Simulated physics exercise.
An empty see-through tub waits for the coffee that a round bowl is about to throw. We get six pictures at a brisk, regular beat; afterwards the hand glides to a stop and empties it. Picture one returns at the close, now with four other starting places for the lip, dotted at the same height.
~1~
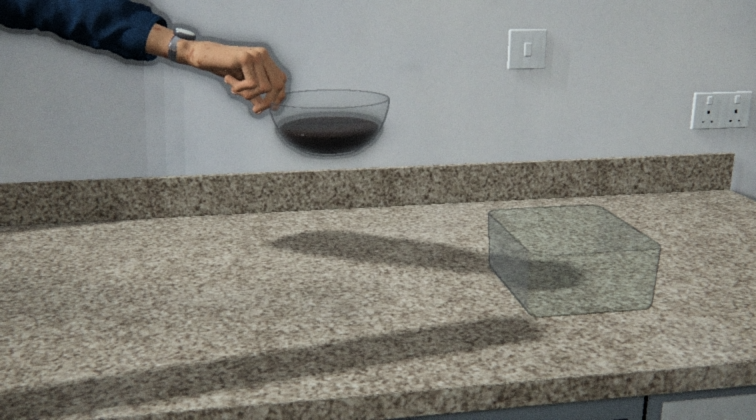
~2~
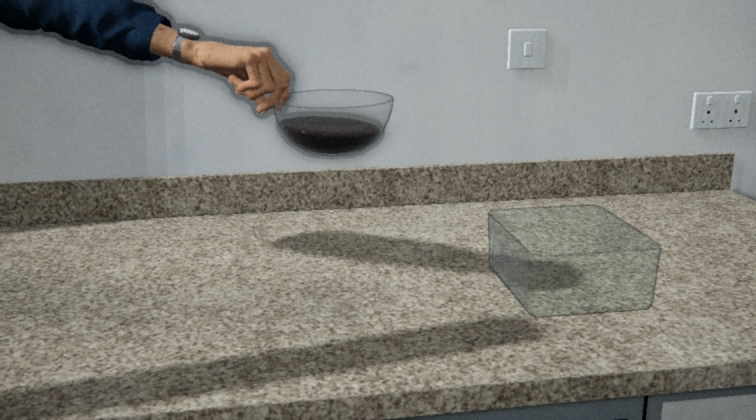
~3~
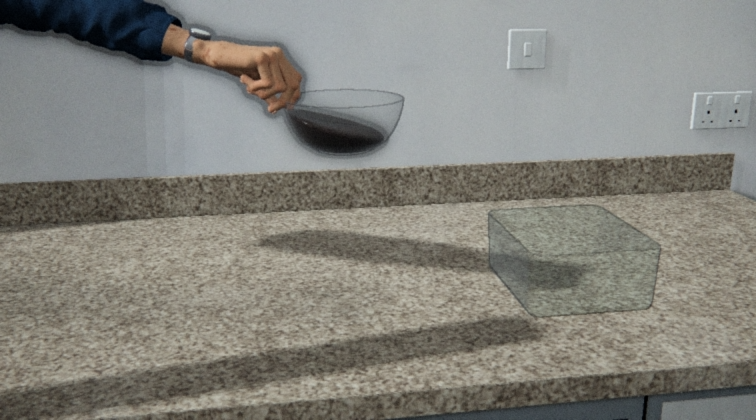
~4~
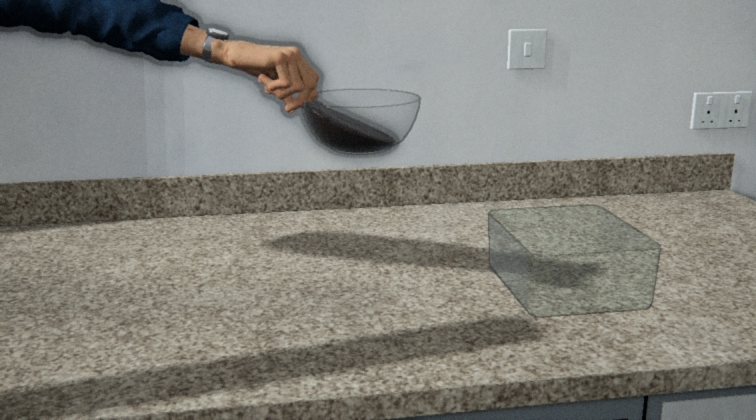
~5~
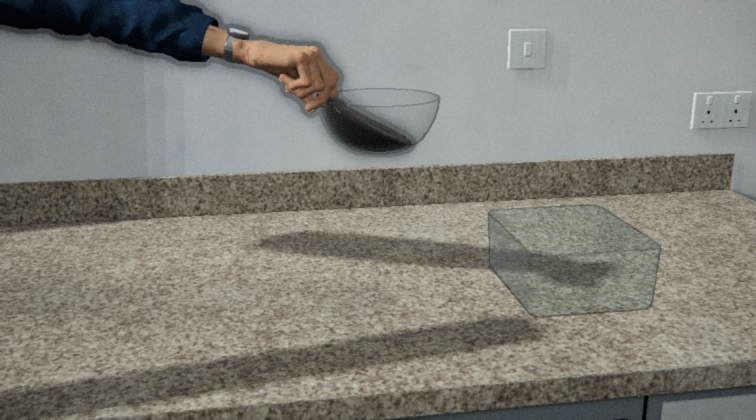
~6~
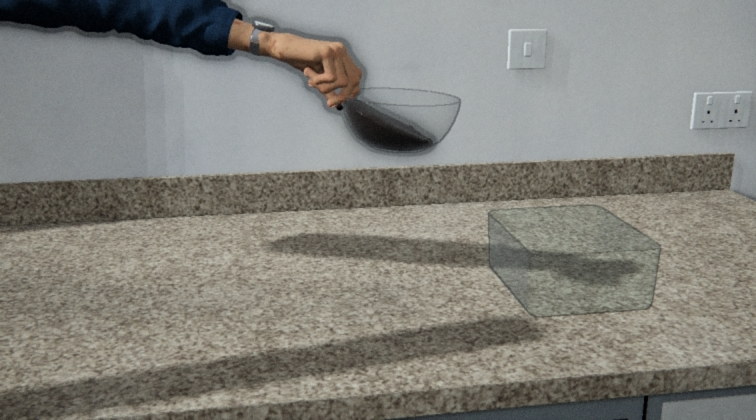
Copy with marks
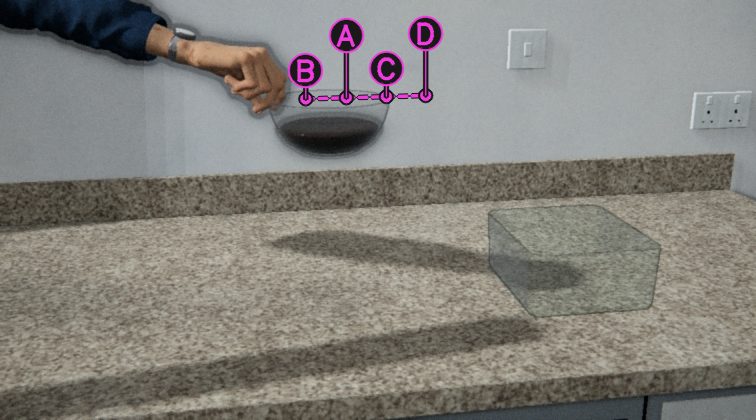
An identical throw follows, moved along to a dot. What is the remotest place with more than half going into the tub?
Take A.
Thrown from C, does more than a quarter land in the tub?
Yes.
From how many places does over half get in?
Three of the four.
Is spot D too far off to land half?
No.
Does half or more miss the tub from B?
Yes.
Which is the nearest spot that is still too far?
That is spot B.
On the marked copy, A at (346, 97); B at (305, 98); C at (386, 96); D at (425, 95).
With A, about 63 % lands in the tub, 31 % falls short and 5 % goes beside or beyond.
With B, about 32 % lands in the tub, 63 % falls short and 5 % goes beside or beyond.
With C, about 85 % lands in the tub, 12 % falls short and 3 % goes beside or beyond.
With D, about 68 % lands in the tub, 6 % falls short and 26 % goes beside or beyond.
